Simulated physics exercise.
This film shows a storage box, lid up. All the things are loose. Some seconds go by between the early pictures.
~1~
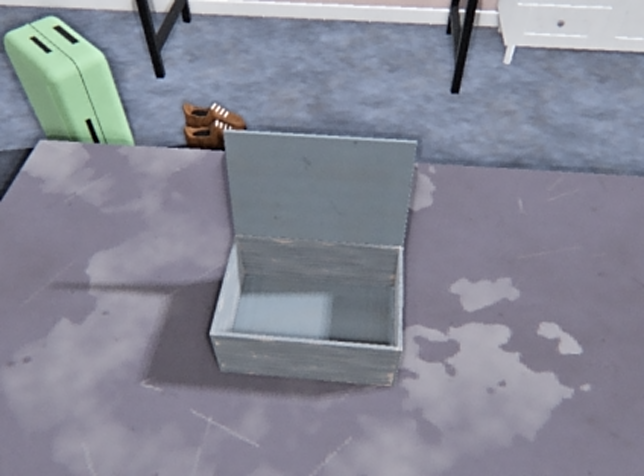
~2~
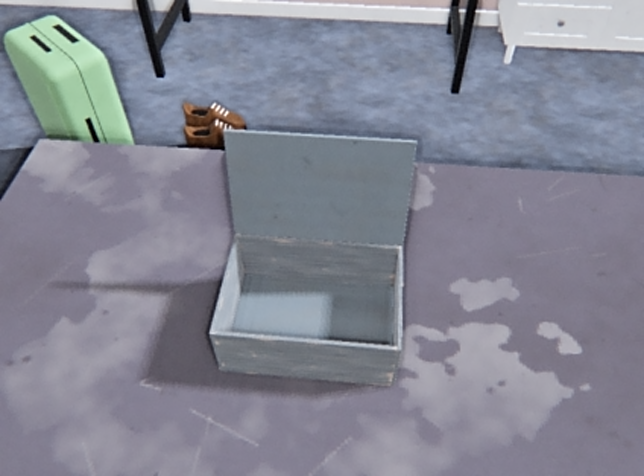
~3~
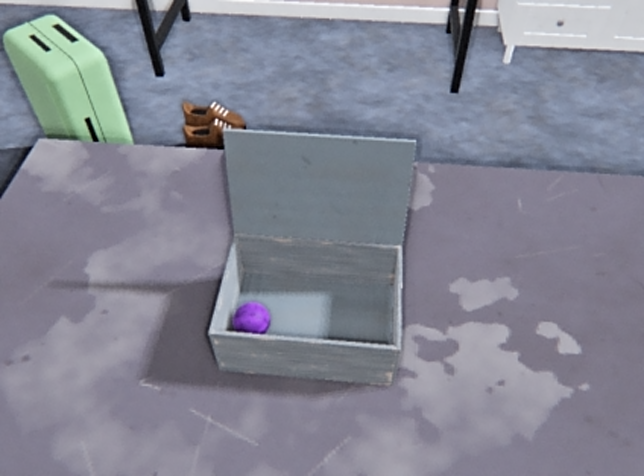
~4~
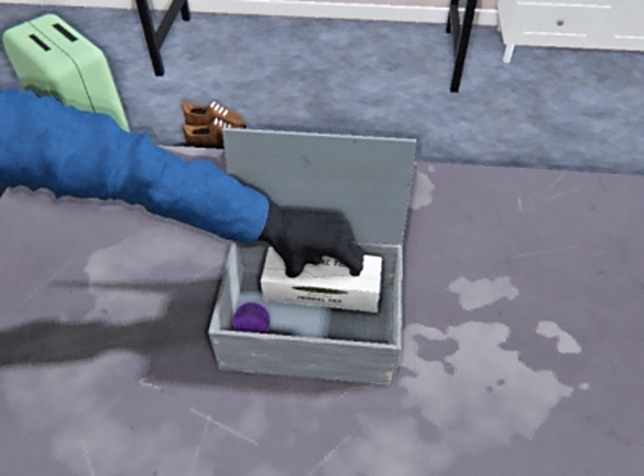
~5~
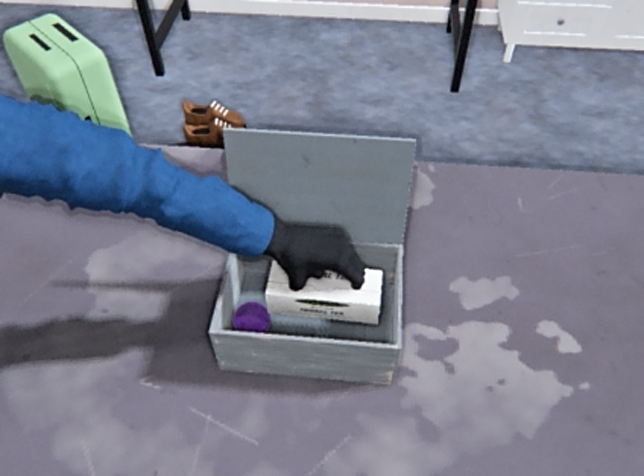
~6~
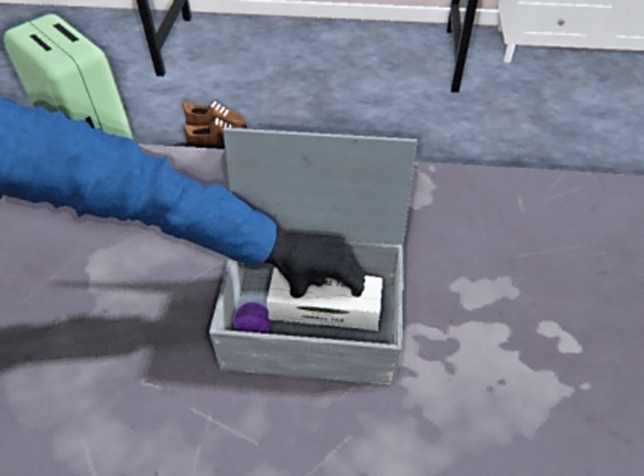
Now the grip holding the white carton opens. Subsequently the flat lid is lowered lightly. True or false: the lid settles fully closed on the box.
True.
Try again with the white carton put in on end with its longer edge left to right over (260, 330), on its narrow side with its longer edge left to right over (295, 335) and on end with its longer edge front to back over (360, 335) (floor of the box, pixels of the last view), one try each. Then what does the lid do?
So, first it goes down fine, then it goes down fine, and finally it won't go down.
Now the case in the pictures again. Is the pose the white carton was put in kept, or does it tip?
Once everything settles, the white carton keeps its original angle.
Then, 0.90 s later than the last frame, lid starting down; white carton moved a little near (325, 321).
Then, 1.60 s later than the last frame, lid 60° above the rim; white carton moved a little near (325, 321).
Then, 2.00 s later than the last frame, lid 32° above the rim; white carton moved a little near (325, 321).
Then, 2.40 s later than the last frame, lid shut; white carton moved a little near (325, 321).
When it is over, lid shut; moved from the start, white carton; purple ball as before. End places, in pixels of the last picture, white carton near (325, 321).
